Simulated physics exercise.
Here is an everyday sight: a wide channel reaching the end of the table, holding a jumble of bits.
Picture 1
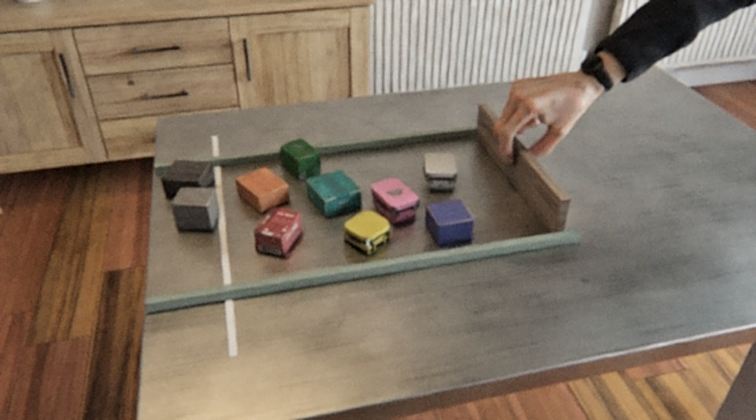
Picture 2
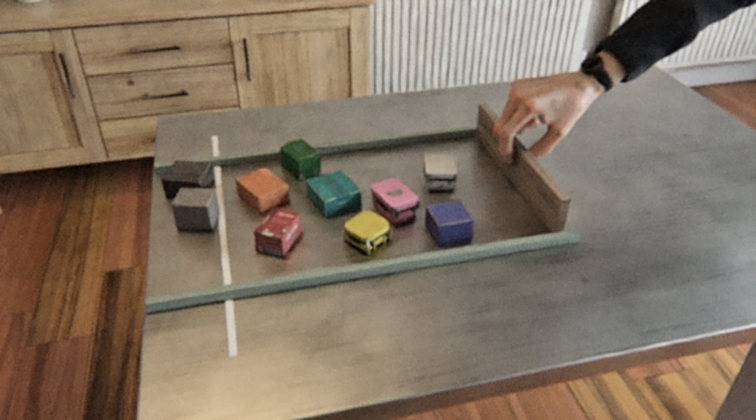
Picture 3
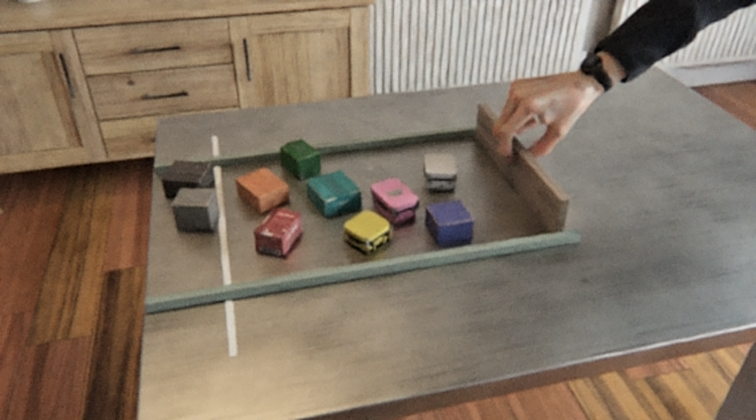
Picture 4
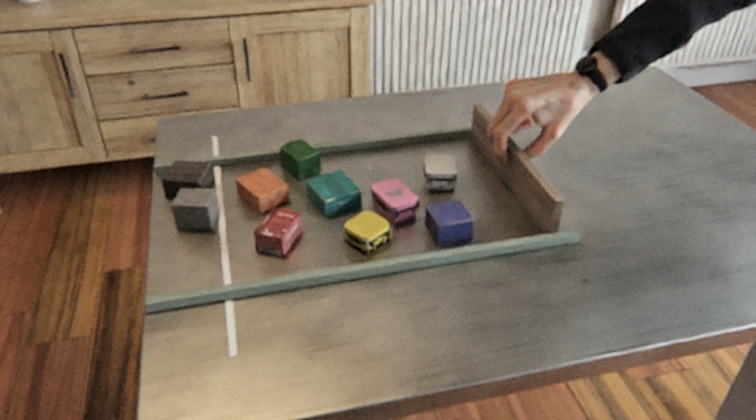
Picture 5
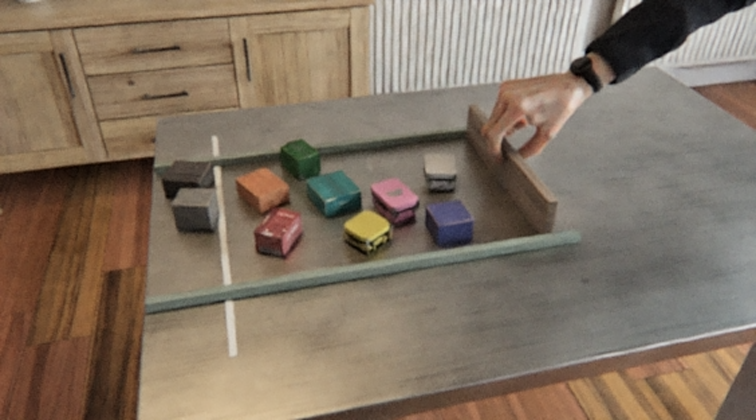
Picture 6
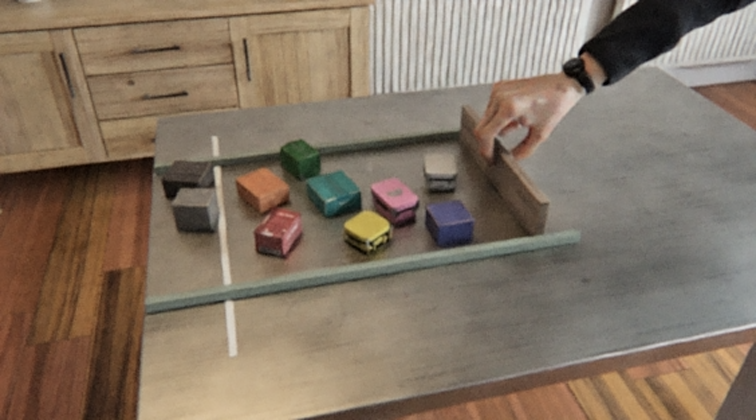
A hand with a dark sleeve and black wristband grips a wooden board at the right of a grey tabletop, seen from above at an angle, with wooden cabinets behind. Between two greenish rails lie black, grey, orange, green, red, turquoise, yellow, pink, whitish and blue blocks and cases, with pale tape crossing at left. The hand slides the board slightly left while the pieces and camera stay still.
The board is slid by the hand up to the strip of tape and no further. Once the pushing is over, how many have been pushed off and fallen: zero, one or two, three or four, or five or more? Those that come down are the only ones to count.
Okay, so the number that tips off the end comes to three or four, I'd say.
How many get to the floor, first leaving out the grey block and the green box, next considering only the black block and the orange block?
The count is 2 in the first case and 2 in the second.
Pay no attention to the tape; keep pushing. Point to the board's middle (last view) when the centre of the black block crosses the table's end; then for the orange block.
Points: About (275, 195) and about (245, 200).
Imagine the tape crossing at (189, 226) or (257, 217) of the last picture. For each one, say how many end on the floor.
Ending up on the floor: First try 6, second try 1.
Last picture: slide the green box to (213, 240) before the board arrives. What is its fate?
Well, the green box fails to stay.
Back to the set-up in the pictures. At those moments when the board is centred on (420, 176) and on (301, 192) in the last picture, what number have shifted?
At the first point the count is 3, at the second it's 9.
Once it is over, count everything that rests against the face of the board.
It is in contact with 4.
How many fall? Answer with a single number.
Counted up, you get 4.
Early on, none off yet; black block at rest near (189, 179); grey block at rest near (196, 209); orange block at rest near (263, 190).
Finally, the number that fall off is three or four; lost, red box, orange block, grey block and black block.
